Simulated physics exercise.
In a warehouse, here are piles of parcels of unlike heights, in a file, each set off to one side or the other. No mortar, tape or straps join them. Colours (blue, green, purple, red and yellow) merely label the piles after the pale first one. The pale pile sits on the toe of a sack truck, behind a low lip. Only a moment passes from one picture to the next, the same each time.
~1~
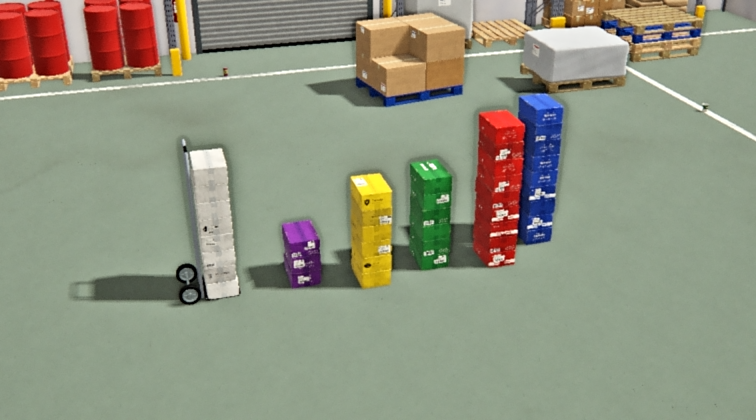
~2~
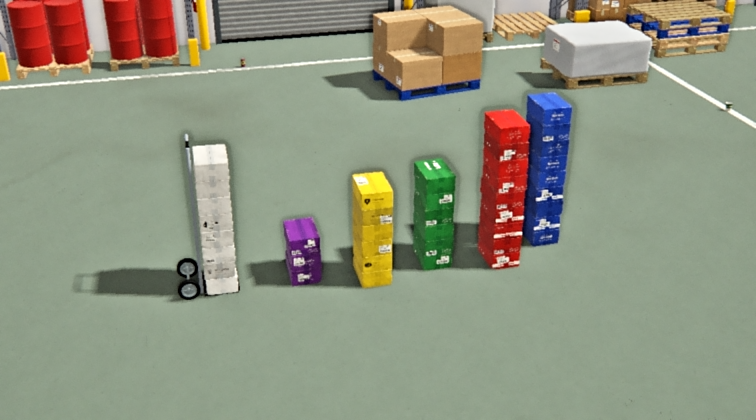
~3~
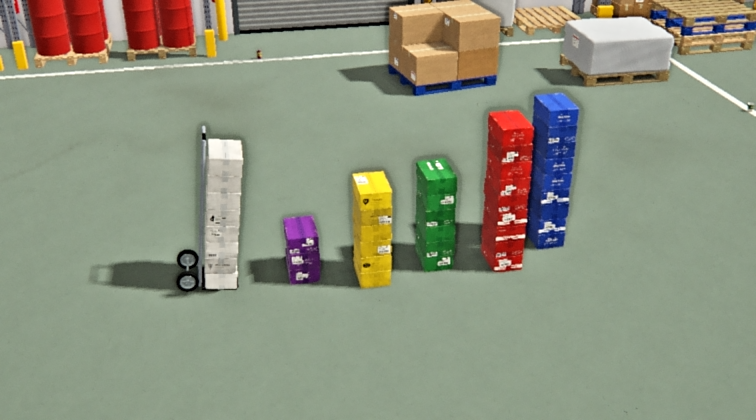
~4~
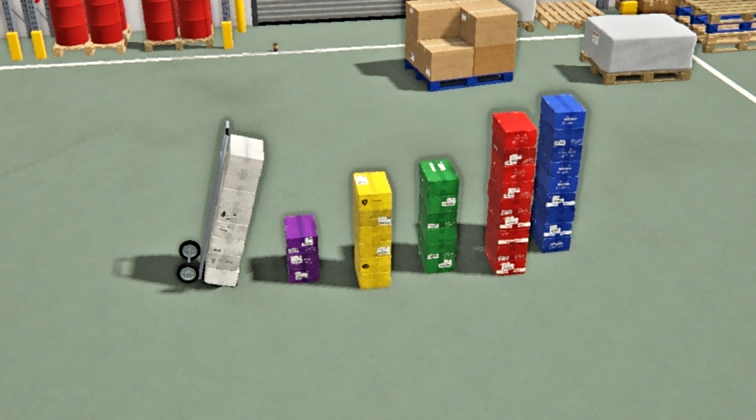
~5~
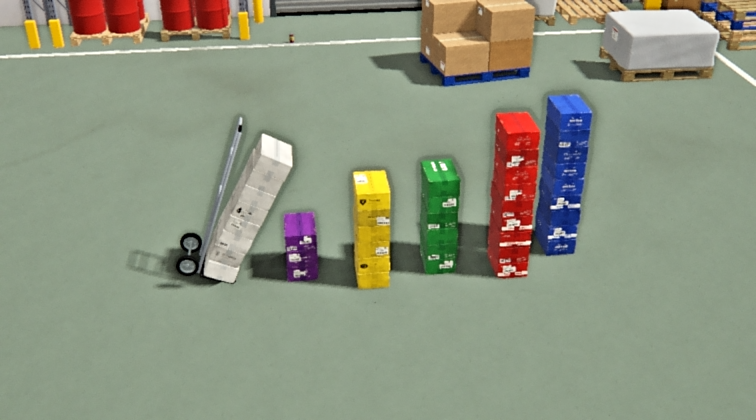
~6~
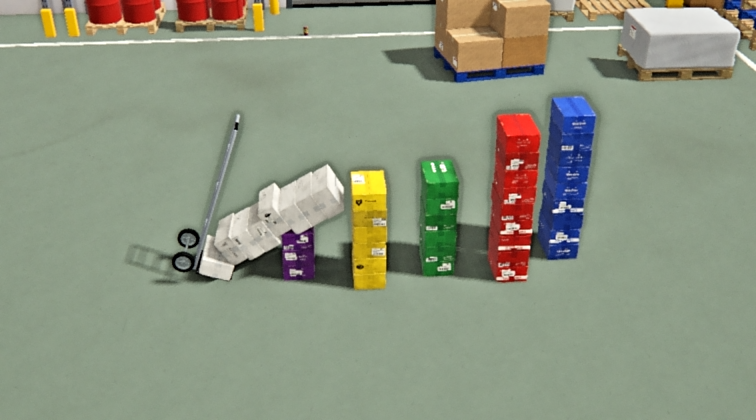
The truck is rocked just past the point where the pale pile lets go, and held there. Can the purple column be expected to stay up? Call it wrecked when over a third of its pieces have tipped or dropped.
It mostly stays up.
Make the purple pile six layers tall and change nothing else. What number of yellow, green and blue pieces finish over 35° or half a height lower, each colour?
Yellow 5, green 0, blue 0.
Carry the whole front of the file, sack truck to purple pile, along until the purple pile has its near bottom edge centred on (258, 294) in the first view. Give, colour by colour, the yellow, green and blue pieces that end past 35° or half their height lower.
Down at the end: Yellow 0, green 0, blue 0.
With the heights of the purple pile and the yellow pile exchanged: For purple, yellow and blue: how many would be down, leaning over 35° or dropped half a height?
The counts are purple 5, yellow 0, blue 0.
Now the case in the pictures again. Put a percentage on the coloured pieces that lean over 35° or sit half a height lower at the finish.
Near 0 in a hundred.
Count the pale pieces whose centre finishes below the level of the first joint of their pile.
The count is 5.
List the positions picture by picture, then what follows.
In the first frame (each place is the centre of the face we see best; the camera moves round a little), truck frame (189, 184) level; top purple parcel (300, 231); top yellow parcel (371, 184); the others all in place.
In the second frame, truck frame (191, 179) rocked barely; top purple parcel (301, 229).
In the third frame, truck frame (203, 171) rocked a little, top of the pale pile leaning a little; top purple parcel (301, 227); the others all in place.
In the fourth frame, truck frame (221, 166) rocked clearly, top of the pale pile leaning clearly; top purple parcel (300, 226); the others all in place.
In the fifth frame, truck frame (231, 162) rocked clearly, top of the pale pile leaning well over; top purple parcel (300, 224); the others all in place.
In the sixth frame, truck frame (227, 160) rocked clearly, top of the pale pile leaning steeply; top blue parcel (574, 106); the others all in place.
Just after the last frame, 7 of the pale pile down; none of the 3 purple parcels down (0 of 33 in all colours); top purple parcel moved a little.
A moment on, 7 of the pale pile down; none of the 3 purple parcels down (0 of 33 in all colours); top purple parcel moved half its height; top yellow parcel moved a little.
When it is over, 7 of the pale pile down; none of the 3 purple parcels down (0 of 33 in all colours); top purple parcel moved half its height; top yellow parcel moved a little. In pixels of the last frame, middles, top purple parcel near (305, 230), top yellow parcel near (373, 191).
